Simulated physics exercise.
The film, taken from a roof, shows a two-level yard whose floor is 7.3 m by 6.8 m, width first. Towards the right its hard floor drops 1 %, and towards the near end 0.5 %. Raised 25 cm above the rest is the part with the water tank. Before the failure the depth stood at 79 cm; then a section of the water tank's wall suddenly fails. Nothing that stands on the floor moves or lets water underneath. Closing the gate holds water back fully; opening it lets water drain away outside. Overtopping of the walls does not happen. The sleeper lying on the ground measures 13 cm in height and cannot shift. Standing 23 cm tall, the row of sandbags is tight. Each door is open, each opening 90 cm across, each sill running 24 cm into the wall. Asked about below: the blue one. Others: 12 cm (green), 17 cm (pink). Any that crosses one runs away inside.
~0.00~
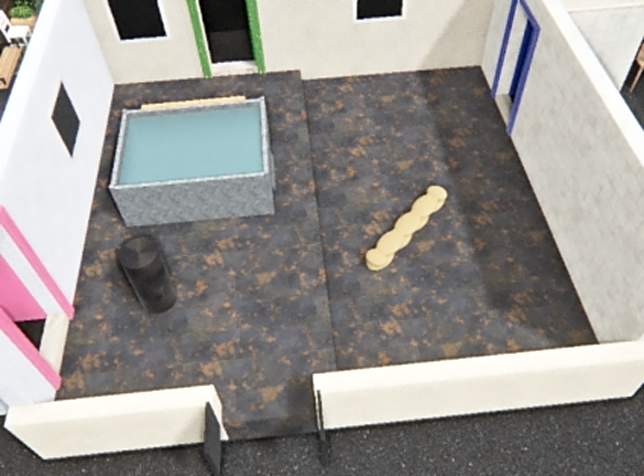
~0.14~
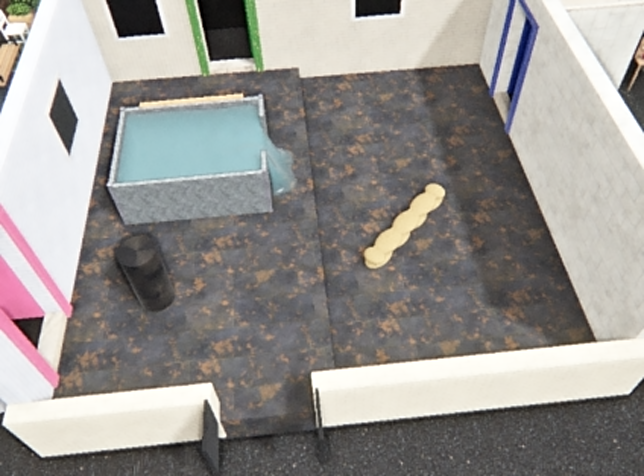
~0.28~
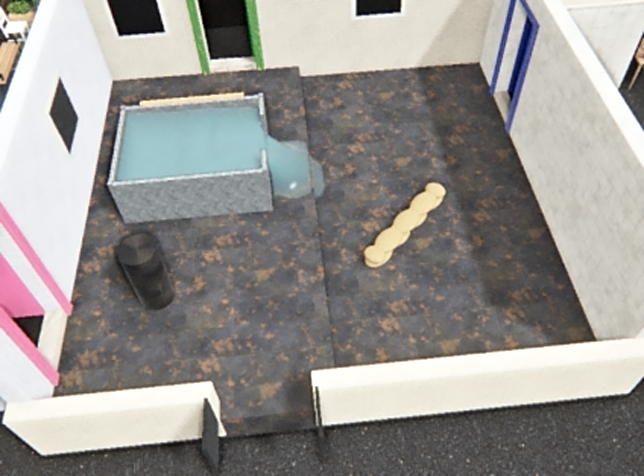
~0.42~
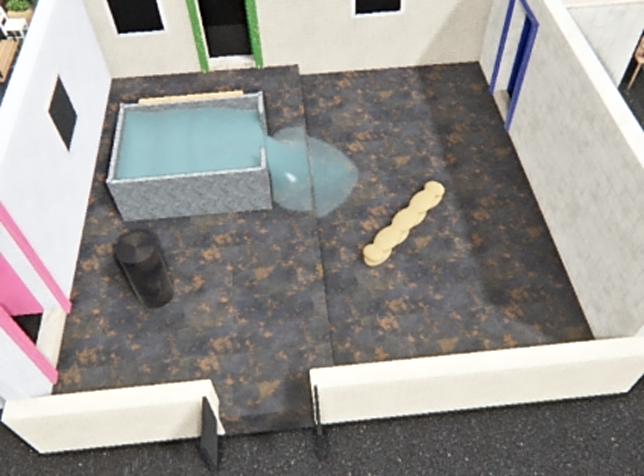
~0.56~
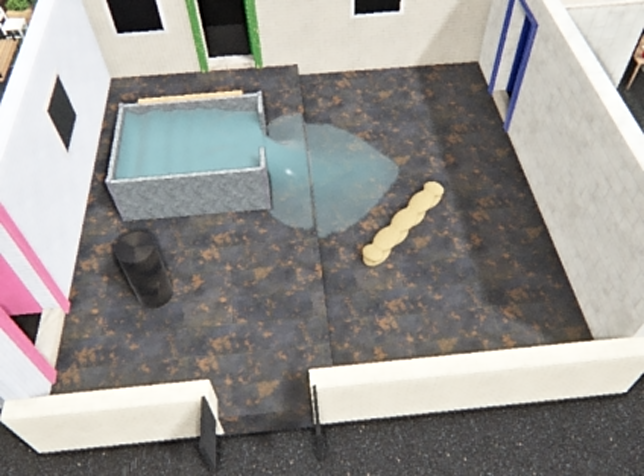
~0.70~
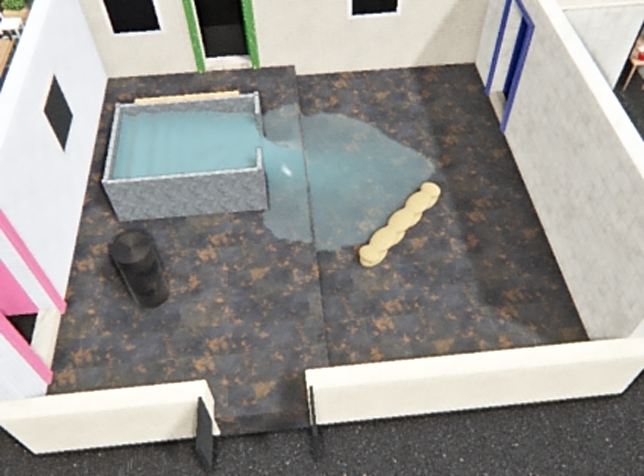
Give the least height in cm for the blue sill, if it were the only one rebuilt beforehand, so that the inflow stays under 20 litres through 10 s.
It needs to be at least 22 cm or so.
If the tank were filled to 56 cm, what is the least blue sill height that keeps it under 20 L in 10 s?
15 cm.
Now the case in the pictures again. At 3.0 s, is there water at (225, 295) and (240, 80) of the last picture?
First spot untouched, second untouched.
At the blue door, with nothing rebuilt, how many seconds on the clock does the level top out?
I'd say near 2.4 seconds.
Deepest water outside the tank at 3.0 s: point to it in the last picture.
At about pixel (472, 66).
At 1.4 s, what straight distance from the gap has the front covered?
Around 4.4 m from the gap.
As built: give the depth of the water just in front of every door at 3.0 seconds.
Depths, in cm - blue: 24, green: 0, pink: 0.
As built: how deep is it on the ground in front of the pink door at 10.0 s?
Depth: Near 0.0 cm.
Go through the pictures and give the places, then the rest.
The first frame shows the water tank at (193, 145) is whole and still, 79 cm deep; the blue door at (513, 69) is dry.
In the second frame, water pours out at (264, 158) and has run 0.4 m, to (289, 187); about 13 cm deep outside, 79 cm at the back.
In the third frame, water pours out at (265, 159) and has run 0.8 m, to (319, 191); about 13 cm deep outside, 79 cm at the back.
In the fourth frame, water pours out at (264, 157) and has run 1.5 m, to (354, 173); about 8 cm deep outside, 79 cm at the back.
In the fifth frame, water pours out at (263, 157) and has run 2.2 m, to (393, 175); about 5 cm deep outside, 73 cm at the back.
In the sixth frame, water pours out at (260, 158) and has run 2.8 m, to (427, 170); about 4 cm deep outside, 66 cm at the back; 2.0 m in a straight line remain to the blue door at (507, 67).
After 1.4 s water covers 30 % of the floor, deepest (44 cm) near (272, 170); 7 cm at the blue door, 0 litres in over its 10 cm sill.
After 3.0 s water covers 40 % of the floor, deepest (36 cm) near (472, 66); 24 cm at the blue door, 84 litres in over its 10 cm sill.
After 10.0 s water covers 55 % of the floor, deepest (17 cm) near (517, 176); 9 cm at the blue door, 235 litres in over its 10 cm sill.
At the blue door as built, the water arrived by 1.4 s and peaked near 24 cm at 2.4 s.
With a sill of 18 cm, 61 litres would have come in within the 10 s; with 24 cm, 9 litres. So under 20 litres takes about 22 cm.
